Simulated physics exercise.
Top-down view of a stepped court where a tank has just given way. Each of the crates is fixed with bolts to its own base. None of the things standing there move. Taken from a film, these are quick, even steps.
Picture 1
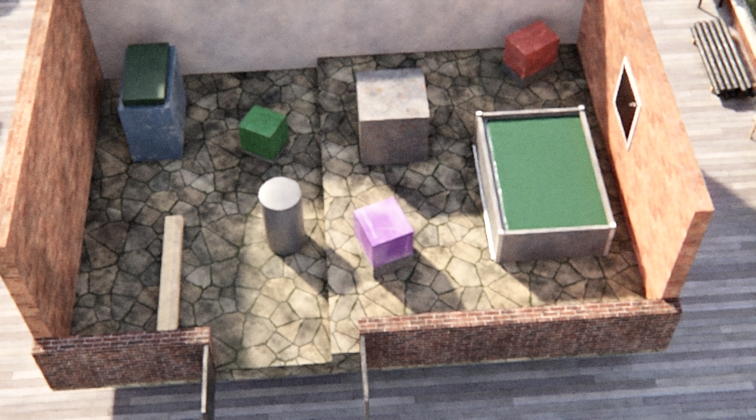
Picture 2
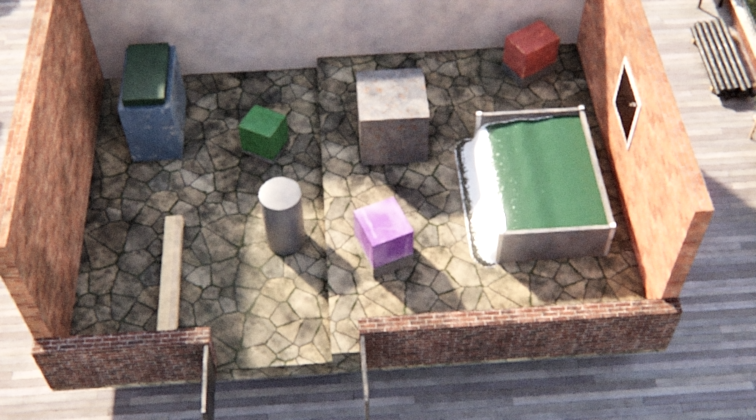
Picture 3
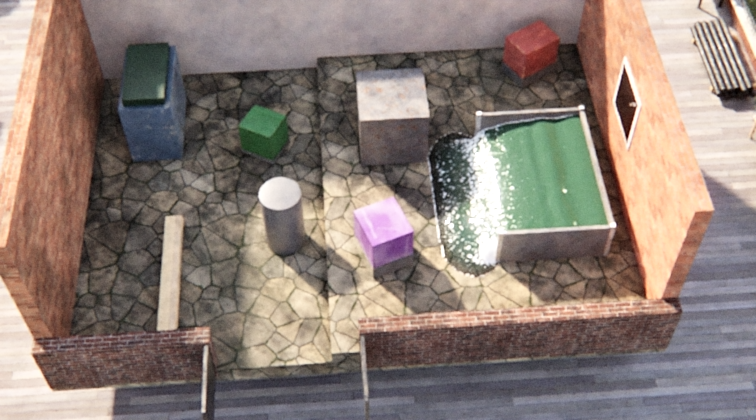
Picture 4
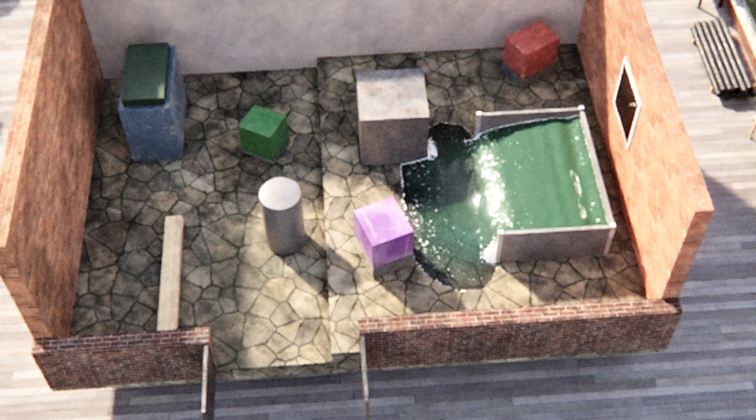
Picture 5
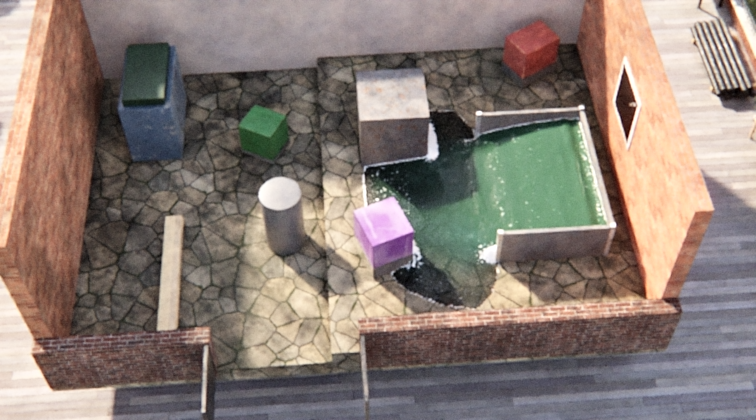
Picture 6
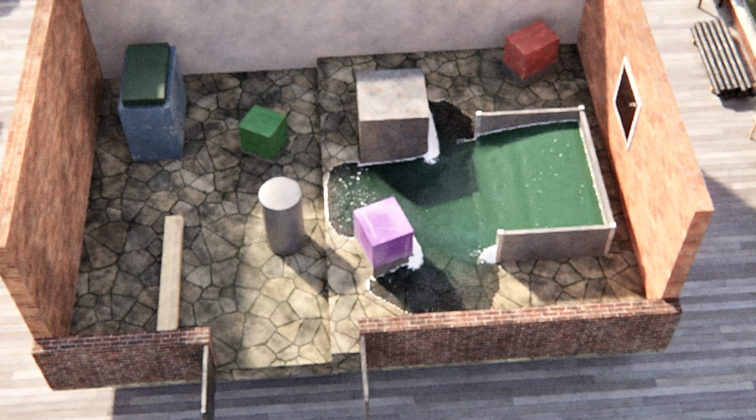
In a walled stone-paved court, a tank of green water at the right opens on its left side, and the water pours out, spreading leftward across the paving, past the grey block and around the purple cube.
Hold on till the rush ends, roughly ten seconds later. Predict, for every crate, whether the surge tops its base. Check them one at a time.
As I see it, I expect the red crate to never get touched; I expect the green crate to get touched; I expect the purple crate to get touched.
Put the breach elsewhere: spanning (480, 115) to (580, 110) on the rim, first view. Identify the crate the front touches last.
It is the purple one.
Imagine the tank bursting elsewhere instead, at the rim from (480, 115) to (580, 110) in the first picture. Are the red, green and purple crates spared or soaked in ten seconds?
I'd say the red crate is overrun, while the green crate is overrun and the purple crate stays clear.
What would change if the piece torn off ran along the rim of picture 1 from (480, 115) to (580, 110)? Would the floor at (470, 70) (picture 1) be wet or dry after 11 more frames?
Swamped.
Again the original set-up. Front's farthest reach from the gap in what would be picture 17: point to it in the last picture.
The flood front should get to about (93, 168).
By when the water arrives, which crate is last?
That would be the red-painted one.
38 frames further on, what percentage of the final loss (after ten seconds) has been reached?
Around 60 percent.
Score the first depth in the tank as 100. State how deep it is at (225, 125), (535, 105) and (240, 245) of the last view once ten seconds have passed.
At the three places, in the order asked: Around 12, 4 and 8 per cent.
A moment on, water covers 30 % of the floor; the red crate not reached, the green crate water round its plinth, the purple crate water round its plinth.
Next, water covers 50 % of the floor; the red crate water round its plinth, the green crate water round its plinth, the purple crate water round its plinth.
Then, water covers 75 % of the floor; the red crate water round its plinth, the green crate water round its plinth, the purple crate water round its plinth.
Later, water covers 95 % of the floor; the red crate water round its plinth, the green crate water round its plinth, the purple crate water round its plinth.
In the end, water covers 95 % of the floor; the red crate stayed above the water, the green crate was topped, the purple crate was topped.
